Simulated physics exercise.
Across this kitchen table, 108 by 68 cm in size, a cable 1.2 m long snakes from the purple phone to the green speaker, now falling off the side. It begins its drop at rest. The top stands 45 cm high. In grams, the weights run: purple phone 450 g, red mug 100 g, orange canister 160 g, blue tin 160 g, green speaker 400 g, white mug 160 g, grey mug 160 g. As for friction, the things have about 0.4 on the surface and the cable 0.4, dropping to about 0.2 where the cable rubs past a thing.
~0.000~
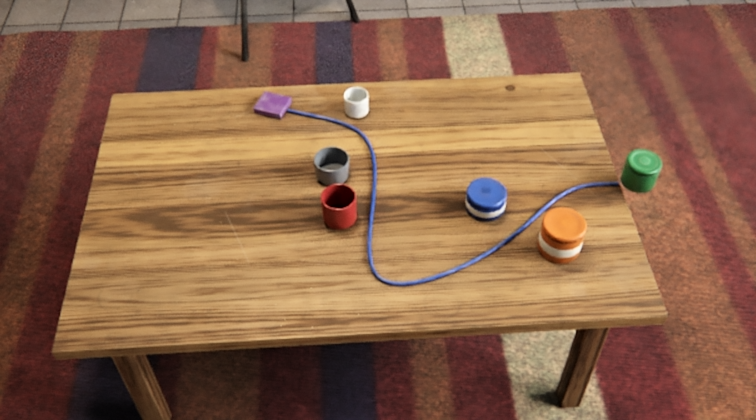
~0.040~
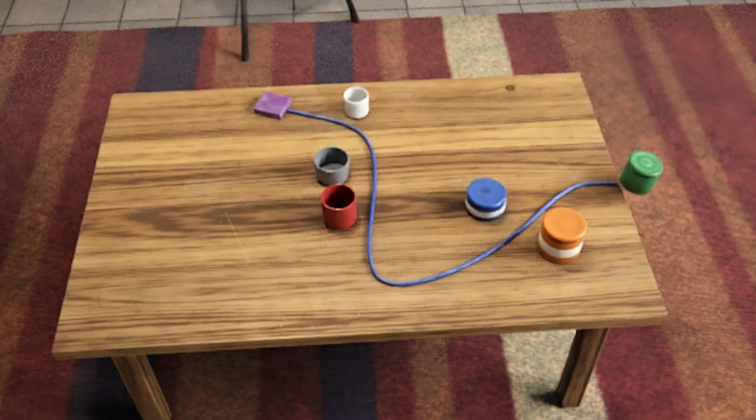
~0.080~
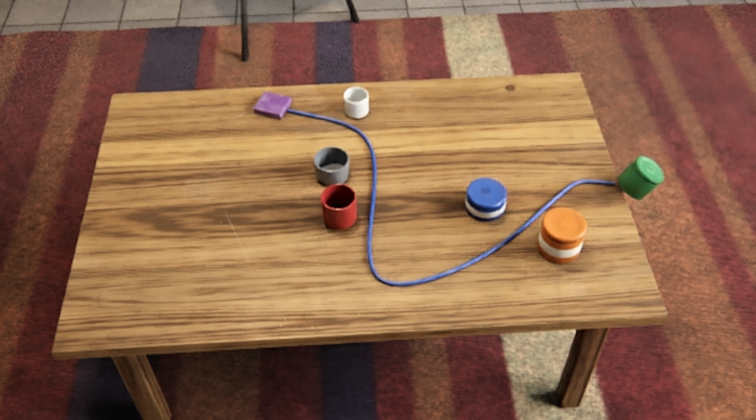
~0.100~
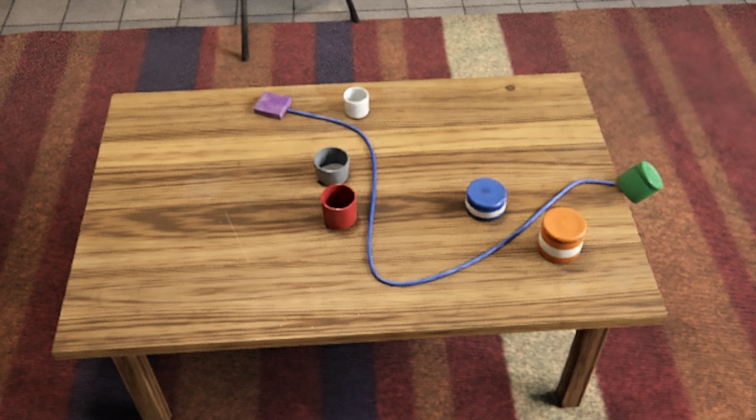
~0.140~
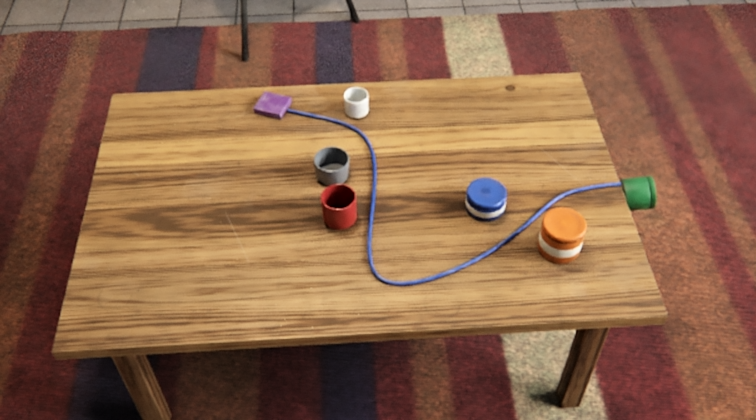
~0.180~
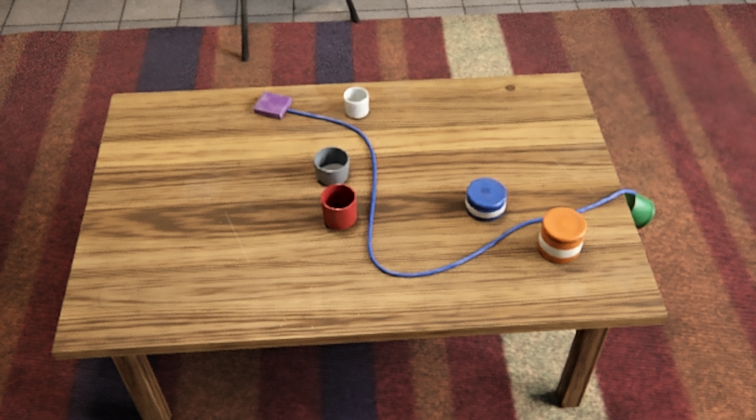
A green speaker tips over the right edge of a wooden kitchen table and drops below the tabletop, tugging the near stretch of its blue cable, while the unmoving camera looks down from above. The cable winds from a purple phone at the back left. White, grey and red mugs stand left of centre, with a blue tin and orange canister to the right, all still.
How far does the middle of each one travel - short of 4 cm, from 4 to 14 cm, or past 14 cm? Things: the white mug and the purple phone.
The white mug is left almost undisturbed; the purple phone is left almost undisturbed.
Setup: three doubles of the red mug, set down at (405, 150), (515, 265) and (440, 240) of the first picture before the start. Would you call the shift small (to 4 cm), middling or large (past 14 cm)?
Result, in order: Minor / minor / major.
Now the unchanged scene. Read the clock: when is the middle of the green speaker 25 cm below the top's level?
Around 0.28 seconds on the clock.
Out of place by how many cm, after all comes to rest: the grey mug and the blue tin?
Final places, approx.: Grey mug 0 cm off, blue tin 8 cm off.
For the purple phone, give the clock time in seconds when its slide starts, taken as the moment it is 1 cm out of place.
Purple phone, never.
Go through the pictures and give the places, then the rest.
White mug (356, 95); purple phone (272, 102); cable runs through (567, 192) (492, 251) (378, 276) (374, 189) (341, 123), in the first frame.
Green speaker (645, 162); cable runs through (566, 191) (378, 276) (341, 123), in the second frame.
Green speaker (641, 178); cable runs through (565, 191) (378, 276) (341, 123), in the third frame.
Green speaker (640, 182); cable runs through (565, 190) (378, 276) (341, 123), in the fourth frame.
Green speaker (638, 194); cable runs through (569, 193) (378, 276) (341, 123), in the fifth frame.
White mug (356, 95); purple phone (272, 103); cable runs through (598, 204) (500, 238) (388, 272) (374, 189) (341, 123), in the sixth frame.
After 0.4 s, the cable's tail end at (290, 113); blue tin 6 cm off its start, green speaker over the edge.
After 0.7 s, the cable's tail end at (290, 113); blue tin 9 cm off its start, green speaker over the edge.
After 0.9 s, the cable's tail end at (290, 113); blue tin 9 cm off its start at (497, 162), green speaker over the edge.
After 1.2 s, the cable's tail end at (290, 113); blue tin 9 cm off its start, green speaker over the edge.
After 2.4 s, the cable's tail end at (290, 113); purple phone 1 cm off its start at (275, 104), white mug 0 cm off its start at (356, 95), blue tin 9 cm off its start at (497, 162), green speaker over the edge.
